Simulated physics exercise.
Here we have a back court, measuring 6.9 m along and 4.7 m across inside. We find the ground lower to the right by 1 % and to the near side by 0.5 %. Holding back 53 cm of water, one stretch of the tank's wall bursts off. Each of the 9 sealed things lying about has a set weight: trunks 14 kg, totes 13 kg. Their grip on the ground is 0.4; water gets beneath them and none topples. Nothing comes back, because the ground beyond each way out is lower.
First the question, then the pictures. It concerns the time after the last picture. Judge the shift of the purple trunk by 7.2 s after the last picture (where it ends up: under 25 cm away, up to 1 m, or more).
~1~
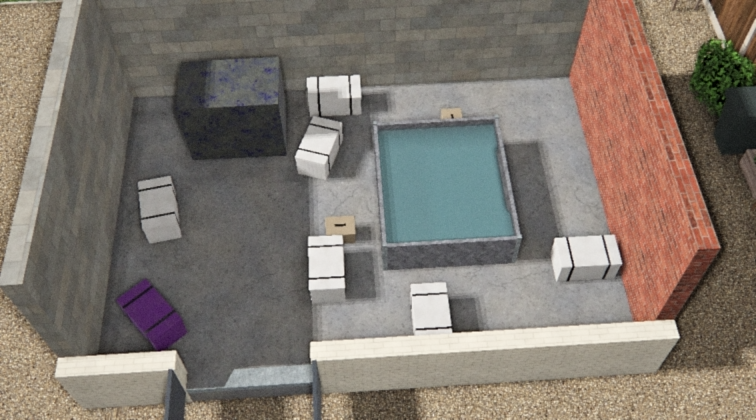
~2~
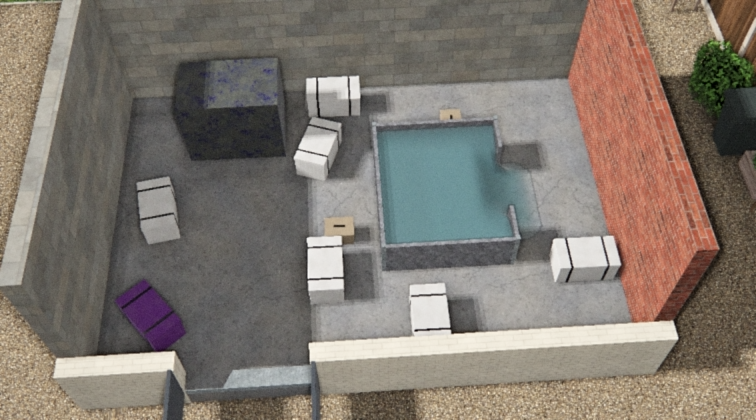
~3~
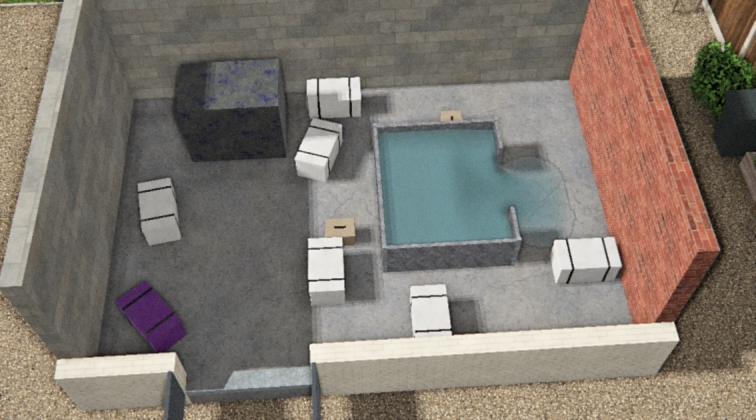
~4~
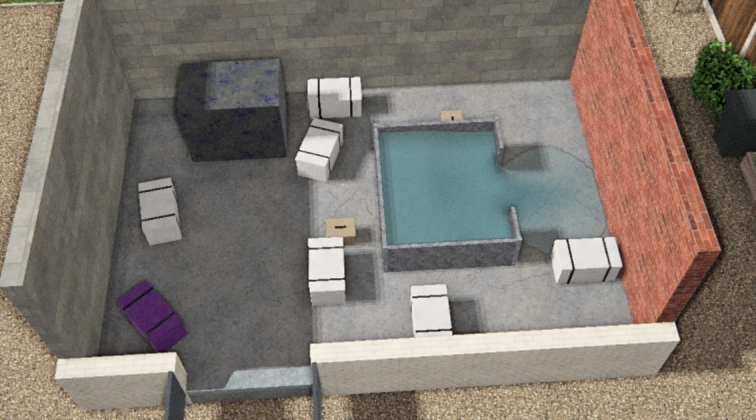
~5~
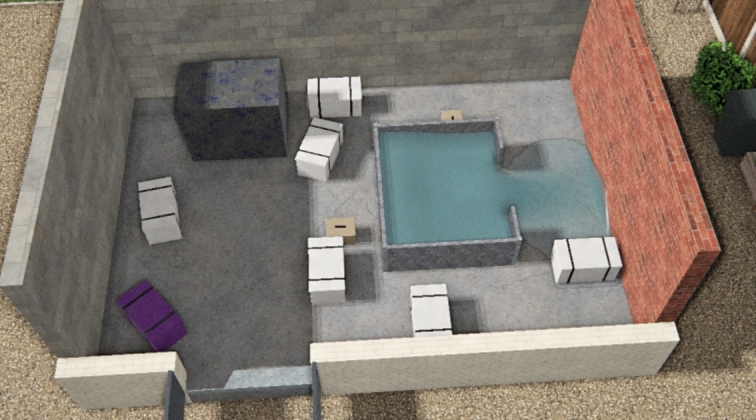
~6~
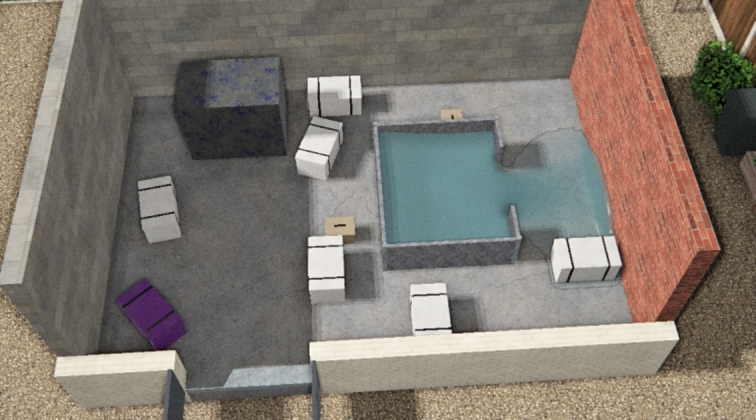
As for the purple trunk, it ends up somewhat displaced.
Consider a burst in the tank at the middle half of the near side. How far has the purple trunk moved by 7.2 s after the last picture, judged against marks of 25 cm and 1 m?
The purple trunk is swept a long way.
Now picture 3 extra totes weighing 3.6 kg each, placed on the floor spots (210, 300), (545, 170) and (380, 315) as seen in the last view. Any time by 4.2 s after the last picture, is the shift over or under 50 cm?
Taking them in order: Not far enough, far enough and far enough.
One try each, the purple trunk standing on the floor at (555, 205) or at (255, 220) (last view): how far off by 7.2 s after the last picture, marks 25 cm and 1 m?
I'd say it lands far off on the first try and it does not really move on the second.
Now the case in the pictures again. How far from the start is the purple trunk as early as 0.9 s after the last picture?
About 0 cm out of place.
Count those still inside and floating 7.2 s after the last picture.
At that moment it comes to 7.
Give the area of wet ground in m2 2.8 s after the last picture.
Wet: Near 17 m2.
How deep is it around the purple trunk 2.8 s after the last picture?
0 cm or so.
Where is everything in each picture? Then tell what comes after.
The first picture shows the purple trunk at (148, 309) rests on the ground; water covers 3.4 m2; 0 of 9 have shifted.
The second picture shows the purple trunk at (147, 310), on the bottom; water covers 4.0 m2; 0 of 9 have shifted.
The third picture shows the purple trunk at (148, 311) rests on the ground; 4.7 m2 under water; 0 of 9 have shifted.
The fourth picture shows the purple trunk at (149, 311), on the bottom; 5.6 m2 under water; 0 of 9 have shifted.
The fifth picture shows the purple trunk at (148, 310), on the bottom; water covers 5.9 m2; 0 of 9 have shifted.
The sixth picture shows the purple trunk at (148, 309), on the bottom; 5.9 m2 under water; 0 of 9 have shifted.
Then, 0.9 s after the last picture the purple trunk is near (148, 309), 0.0 m from its start, aground; 0 of 9 are out; 0 afloat.
Then, 2.8 s after the last picture the purple trunk is near (148, 309), 0.0 m from its start, aground; 0 of 9 are out; 1 afloat.
Then, 4.8 s after the last picture the purple trunk is near (148, 309), 0.0 m from its start, aground; 0 of 9 are out; 2 afloat.
Then, 7.2 s after the last picture the purple trunk is near (111, 295), 0.5 m from its start, afloat; 0 of 9 are out; 7 afloat.
